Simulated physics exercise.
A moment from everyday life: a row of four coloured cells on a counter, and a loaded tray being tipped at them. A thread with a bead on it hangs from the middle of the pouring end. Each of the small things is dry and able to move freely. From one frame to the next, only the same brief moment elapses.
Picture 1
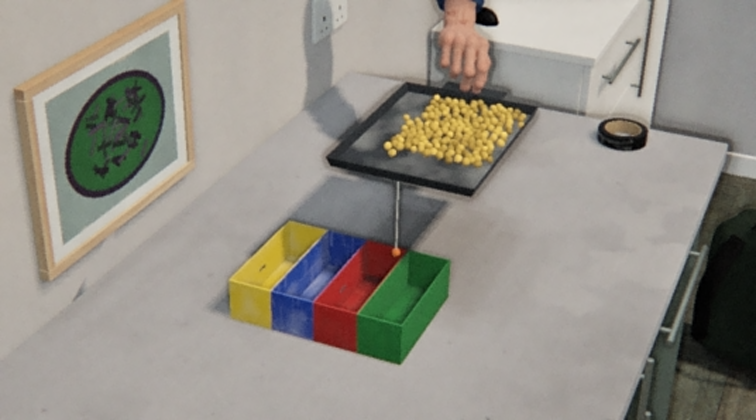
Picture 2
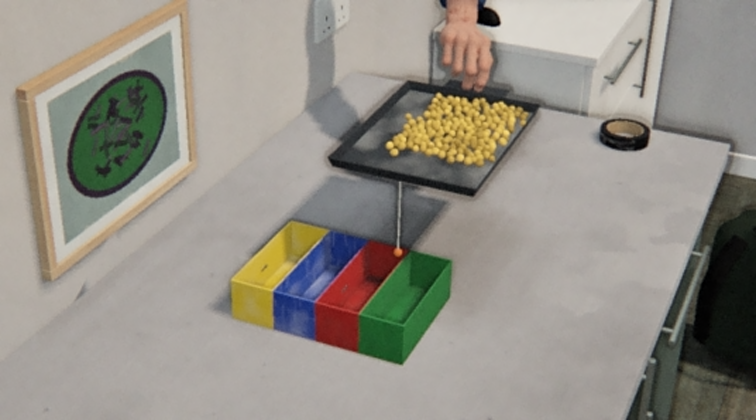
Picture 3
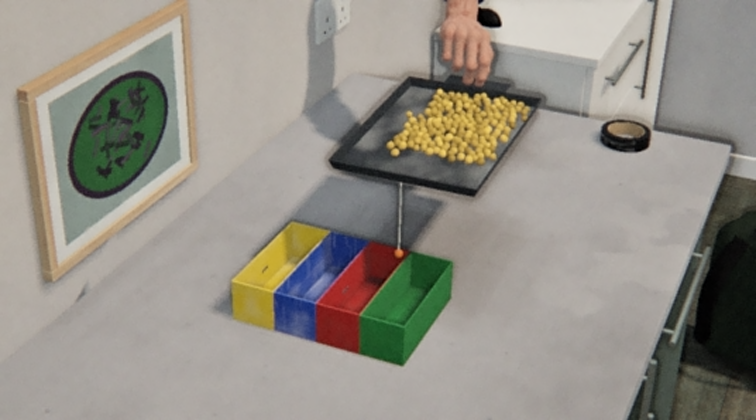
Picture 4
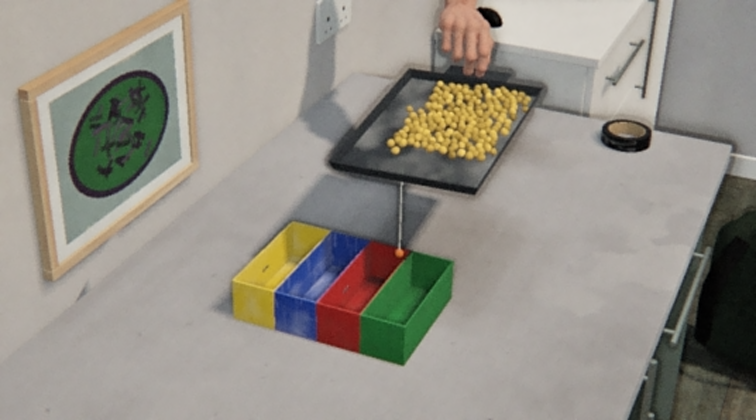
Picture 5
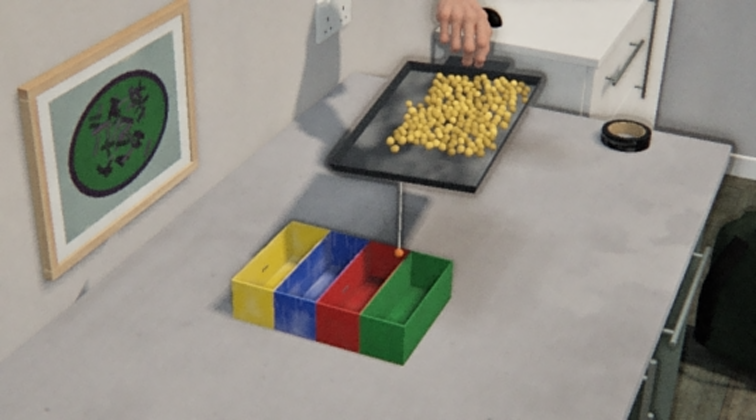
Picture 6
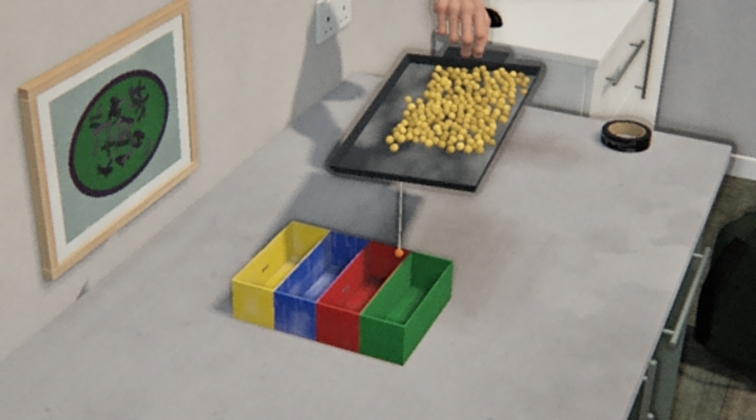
A hand gradually tilting a black tray of small yellow balls above yellow, blue, red and green compartments on a grey counter.
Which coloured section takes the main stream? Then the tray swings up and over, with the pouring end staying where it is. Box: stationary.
The blue section takes it.
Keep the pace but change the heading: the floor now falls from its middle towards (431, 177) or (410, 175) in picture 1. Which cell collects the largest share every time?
The green cell first, the green cell second.
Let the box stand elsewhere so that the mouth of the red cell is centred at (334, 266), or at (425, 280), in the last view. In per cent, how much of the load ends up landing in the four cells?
Around 100 per cent for the first position, around 70 per cent for the second.
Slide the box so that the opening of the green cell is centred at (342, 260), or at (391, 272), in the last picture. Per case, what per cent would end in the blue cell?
It comes to near 0 per cent the first time and near 40 per cent the second time.
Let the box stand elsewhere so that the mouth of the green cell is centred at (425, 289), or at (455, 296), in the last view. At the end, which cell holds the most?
That blue cell first, the yellow one second.
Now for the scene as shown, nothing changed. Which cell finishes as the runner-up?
The answer here is the cell in red.
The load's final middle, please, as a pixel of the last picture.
Last view, resting centre - approx. (330, 296).
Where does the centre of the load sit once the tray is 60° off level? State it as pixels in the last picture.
The middle of the pieces lands at roughly (367, 165).
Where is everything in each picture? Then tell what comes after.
In the first frame, corners of the pouring end near (331, 156) and (472, 187), level; middle of the load near (459, 130), puffed corn balls; bead on its thread near (396, 252); yellow cell near (251, 301); blue cell near (292, 312); red cell near (335, 324); green cell near (379, 336).
In the second frame, corners of the pouring end near (333, 156) and (474, 187), level; middle of the load near (461, 128).
In the third frame, corners of the pouring end near (333, 159) and (474, 187), tipped barely, lowest at the left corner; middle of the load near (462, 126).
In the fourth frame, corners of the pouring end near (333, 160) and (475, 186), tipped a little, lowest at the left corner; middle of the load near (463, 119).
In the fifth frame, corners of the pouring end near (333, 161) and (474, 184), tipped a little, lowest at the left corner; middle of the load near (462, 113).
In the sixth frame, corners of the pouring end near (333, 163) and (473, 183), tipped a little, lowest at the left corner; middle of the load near (461, 108); yellow cell near (253, 301); blue cell near (295, 312); red cell near (338, 324); green cell near (382, 336).
Shortly afterwards, tray tipped steeply; the bulk on the tray; a little in the blue cell; a little in the yellow cell; a little in the red cell; only a few in the green cell; only a few falling or outside the box.
Next, tray tipped past a quarter turn; near half in the blue cell; near a quarter in the red cell; a little in the yellow cell; only a few in the green cell; a little falling or outside the box.
Some moments later, tray tipped past a quarter turn; near half in the blue cell; near a quarter in the red cell; a little in the yellow cell; only a few in the green cell; only a few falling or outside the box.
In the end, tray tipped past a quarter turn; near half in the blue cell; near a quarter in the red cell; a little in the yellow cell; only a few in the green cell; only a few outside the box.
